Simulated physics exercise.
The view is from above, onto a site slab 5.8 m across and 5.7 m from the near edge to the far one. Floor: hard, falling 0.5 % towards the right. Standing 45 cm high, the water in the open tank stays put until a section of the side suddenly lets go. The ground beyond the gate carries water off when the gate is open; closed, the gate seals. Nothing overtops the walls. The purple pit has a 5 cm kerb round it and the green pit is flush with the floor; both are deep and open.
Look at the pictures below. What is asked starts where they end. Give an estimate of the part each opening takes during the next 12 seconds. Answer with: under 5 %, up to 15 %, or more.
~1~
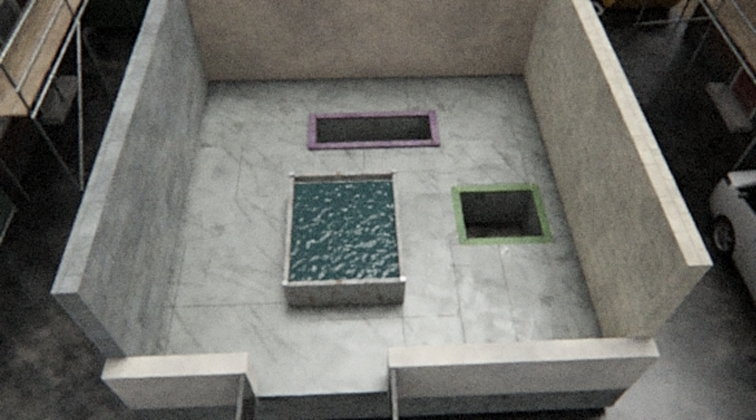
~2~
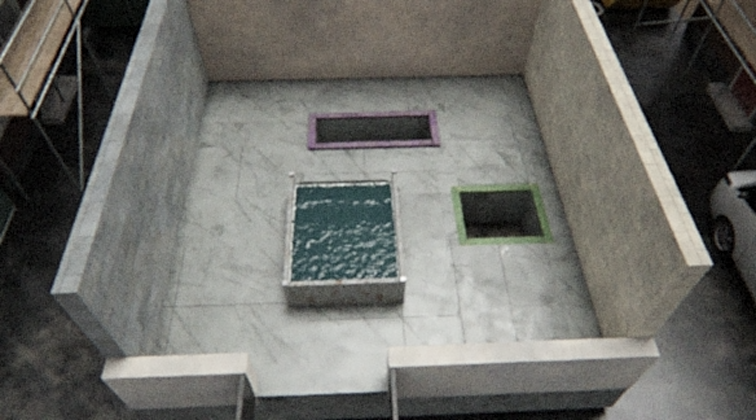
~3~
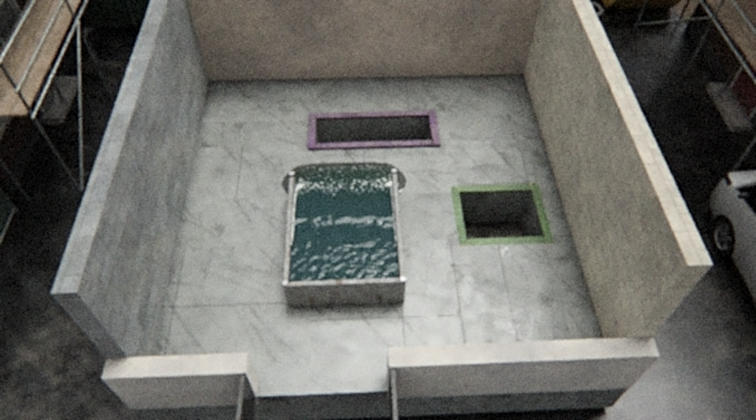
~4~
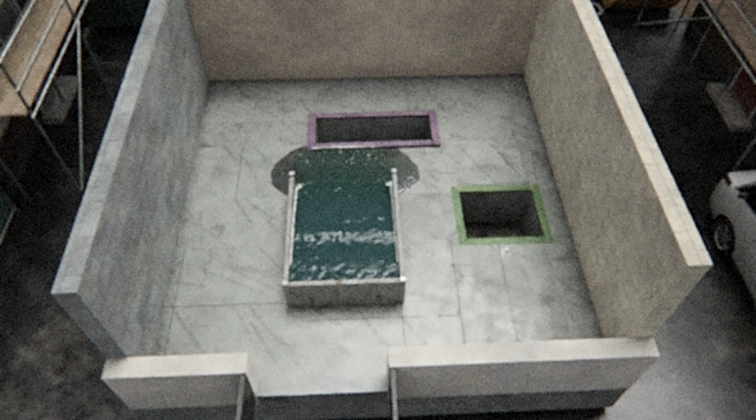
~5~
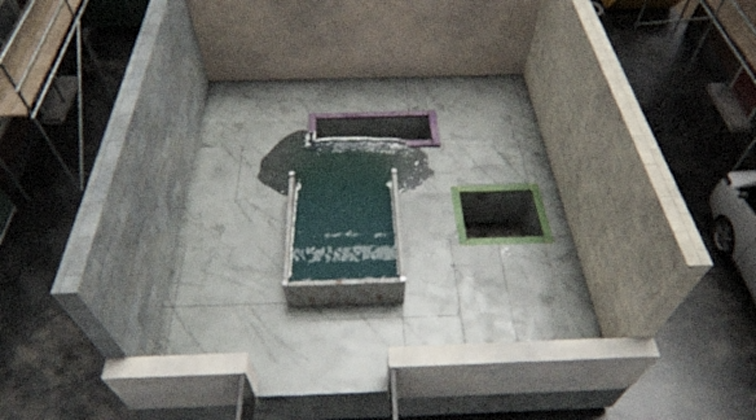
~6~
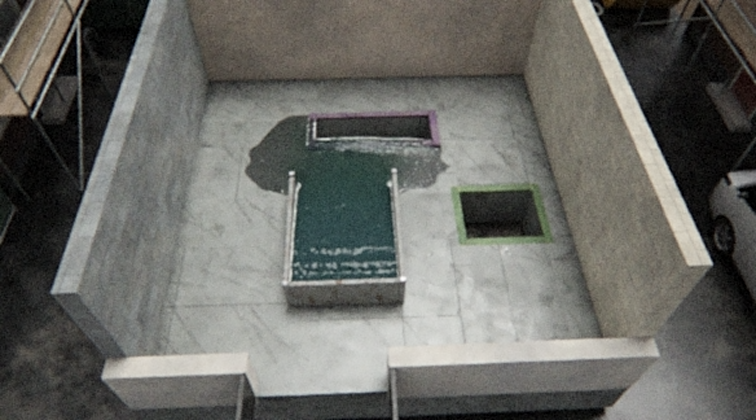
The gateway takes less than 5 %; the purple pit takes over 15 %; the green pit takes between 5 and 15 %.
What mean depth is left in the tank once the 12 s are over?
I'd put the average depth near 2 cm.
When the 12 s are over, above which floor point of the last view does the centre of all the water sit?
At roughly (373, 173).
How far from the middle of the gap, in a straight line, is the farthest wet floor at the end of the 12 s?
Roughly 4.4 m.
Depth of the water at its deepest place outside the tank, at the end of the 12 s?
Up to some 4 cm.
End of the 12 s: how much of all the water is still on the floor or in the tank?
44 %.
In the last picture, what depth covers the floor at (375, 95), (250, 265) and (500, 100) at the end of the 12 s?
Depth readings in turn - 2, 2, 4 cm.
A moment later water covers 20 % of the floor and is deepest (18 cm) near (362, 186); gone so far, the gateway 0 %, the purple pit 18 %, the green pit 0 %.
Soon after water covers 25 % of the floor and is deepest (18 cm) near (209, 84); gone so far, the gateway 0 %, the purple pit 34 %, the green pit 0 %.
Next water covers 25 % of the floor and is deepest (12 cm) near (339, 153); gone so far, the gateway 0 %, the purple pit 45 %, the green pit 0 %.
Later on water covers 50 % of the floor and is deepest (6 cm) near (456, 79); gone so far, the gateway 0 %, the purple pit 49 %, the green pit 3 %.
At the end water covers 65 % of the floor and is deepest (4 cm) near (449, 99); gone so far, the gateway 0 %, the purple pit 49 %, the green pit 8 %.
